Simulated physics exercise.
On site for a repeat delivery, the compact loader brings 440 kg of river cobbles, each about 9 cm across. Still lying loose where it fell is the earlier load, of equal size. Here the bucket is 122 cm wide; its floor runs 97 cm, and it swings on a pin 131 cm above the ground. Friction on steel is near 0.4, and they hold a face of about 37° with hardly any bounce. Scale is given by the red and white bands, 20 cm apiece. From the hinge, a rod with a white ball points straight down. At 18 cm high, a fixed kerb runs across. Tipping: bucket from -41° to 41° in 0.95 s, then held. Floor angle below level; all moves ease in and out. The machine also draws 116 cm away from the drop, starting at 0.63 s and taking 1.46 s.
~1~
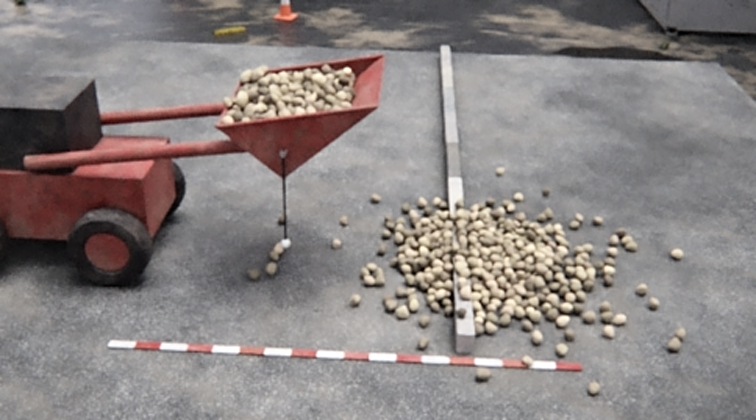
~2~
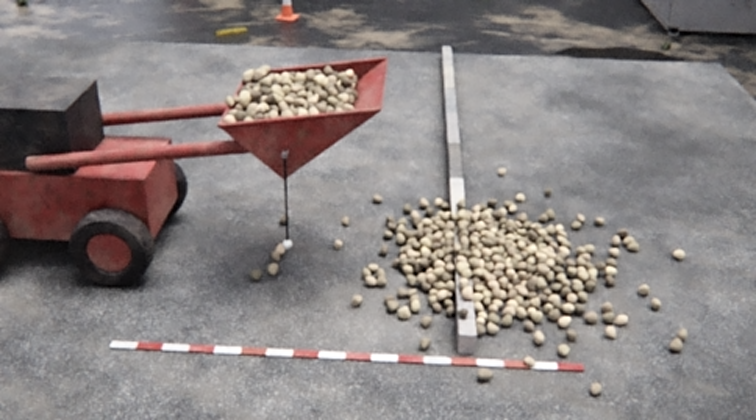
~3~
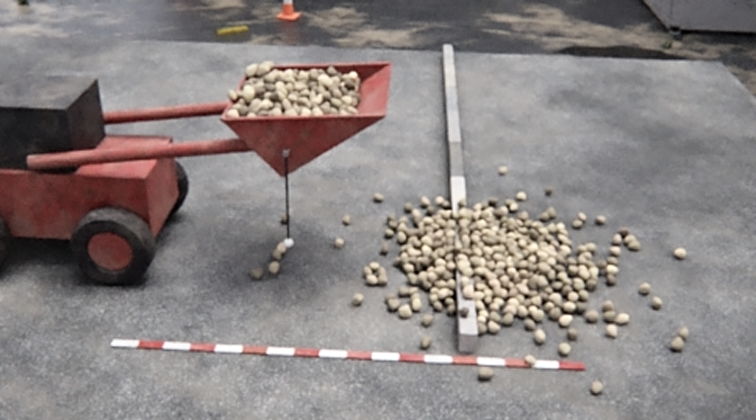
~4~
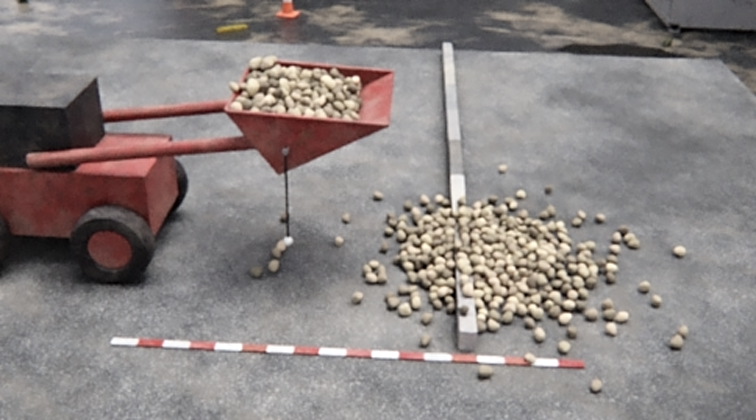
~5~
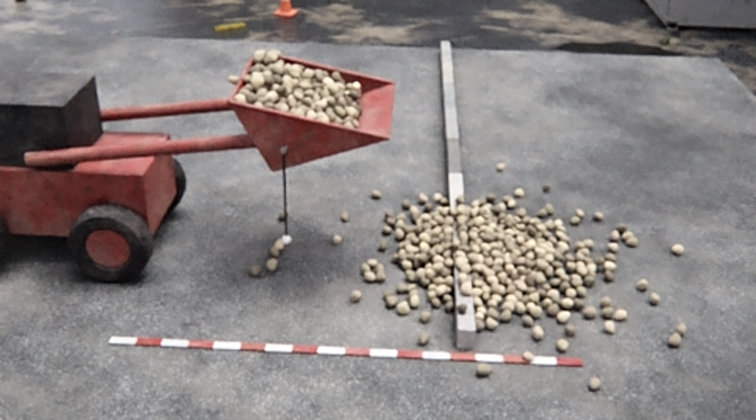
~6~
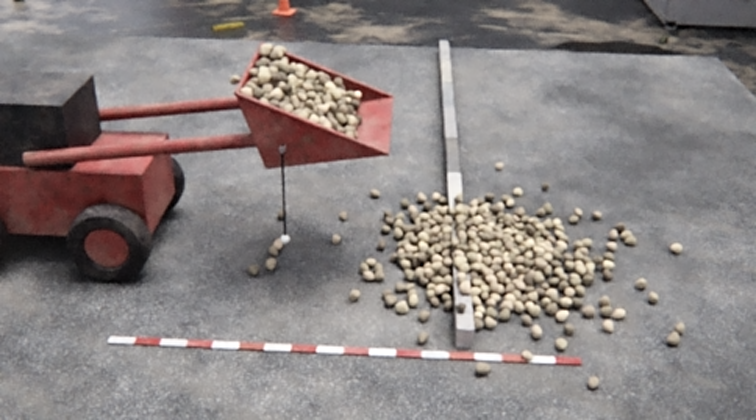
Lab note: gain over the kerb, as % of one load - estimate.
Gain: About 0 %.
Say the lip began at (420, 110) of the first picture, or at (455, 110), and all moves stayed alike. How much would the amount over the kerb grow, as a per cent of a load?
Some 0 percent, and then 10 percent.
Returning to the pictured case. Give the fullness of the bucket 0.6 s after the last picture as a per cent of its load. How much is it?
Around 50 per cent of the load is still inside.
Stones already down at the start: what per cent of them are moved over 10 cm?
Close to 5 in a hundred of them.
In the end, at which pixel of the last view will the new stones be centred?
In the last view, somewhere near (361, 246).
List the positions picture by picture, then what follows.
The first frame shows lip at (378, 106), floor tilted -41°, highest stones at (334, 81). The earlier load is highest near (460, 234), 24 cm above ground level, 37 % on this side of the kerb, 63 % over the kerb.
In the second frame, the bucket is at -39°, its lip at (381, 110); the top of the load is at (329, 83).
The third frame shows lip at (385, 116), floor tilted -35°, highest stones at (278, 79).
The fourth frame shows lip at (389, 125), floor tilted -28°, highest stones at (267, 69).
In the fifth frame, the bucket is at -19°, its lip at (390, 138); the top of the load is at (265, 61).
In the sixth frame, the bucket is at -10°, its lip at (389, 154); the top of the load is at (269, 55).
Then, 0.3 s after the last picture the floor is at 28°; in per cent of one load, 100 in the bucket, 37 on this side of the kerb, 63 over the kerb; the foremost stones are at (664, 276).
Then, 0.6 s after the last picture the floor is at 41°; in per cent of one load, 51 in the bucket, 86 on this side of the kerb, 63 over the kerb; the foremost stones are at (664, 276).
Then, 2.1 s after the last picture the floor is at 41°; in per cent of one load, 0 in the bucket, 137 on this side of the kerb, 63 over the kerb; the foremost stones are at (664, 276).
Then, 4.8 s after the last picture the floor is at 41°; in per cent of one load, 0 in the bucket, 137 on this side of the kerb, 63 over the kerb; the foremost stones are at (664, 276). Net gain over the kerb, 0.
